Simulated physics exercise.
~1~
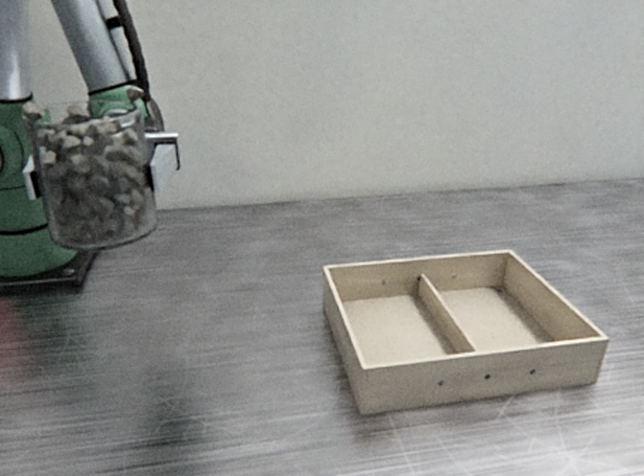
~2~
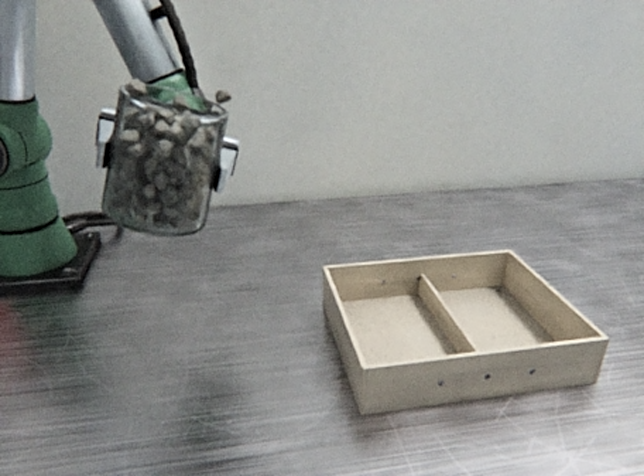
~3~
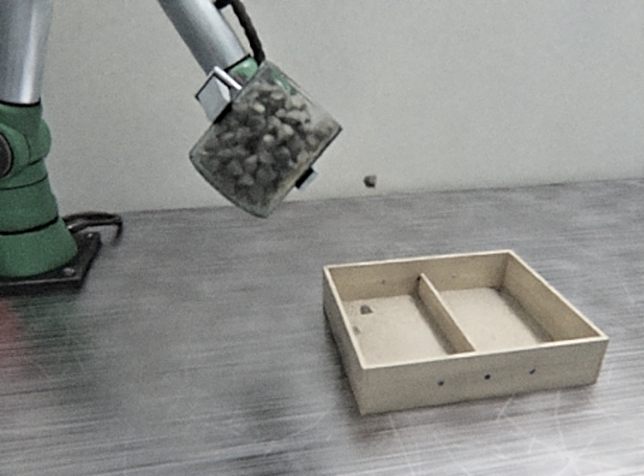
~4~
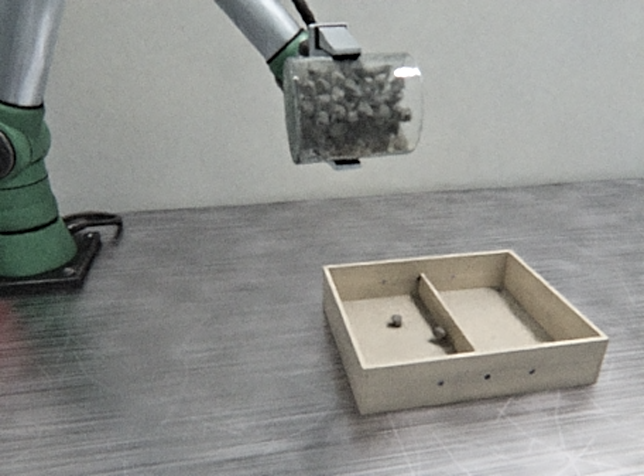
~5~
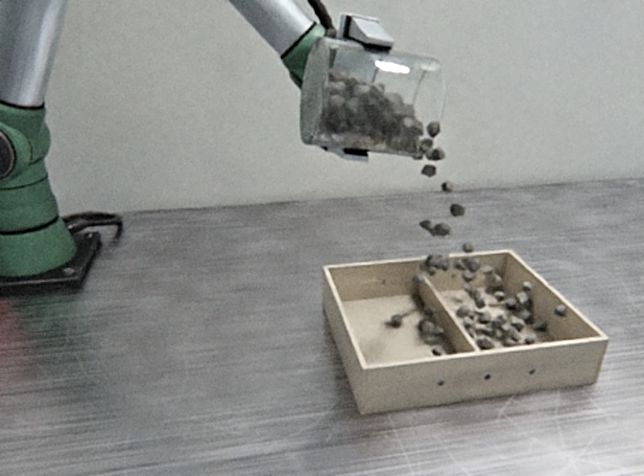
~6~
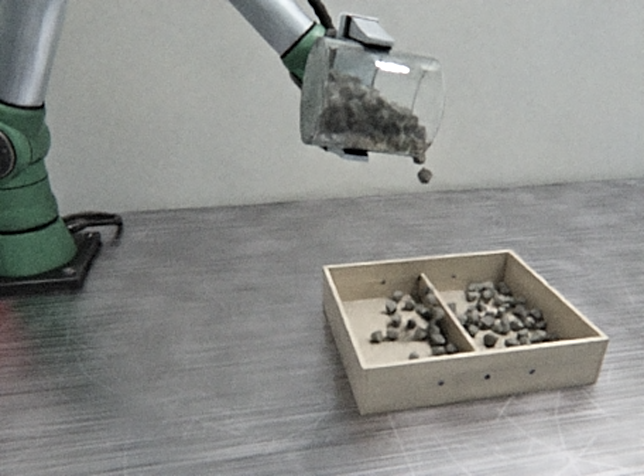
On a brushed metal table top, a robot arm carries a clear tumbler of small pebbles rightward, tipping it over a divided wooden box, where a few drop, then many pour into both parts; the tumbler ends on its side, still holding many pebbles, with more in the right part than the left.
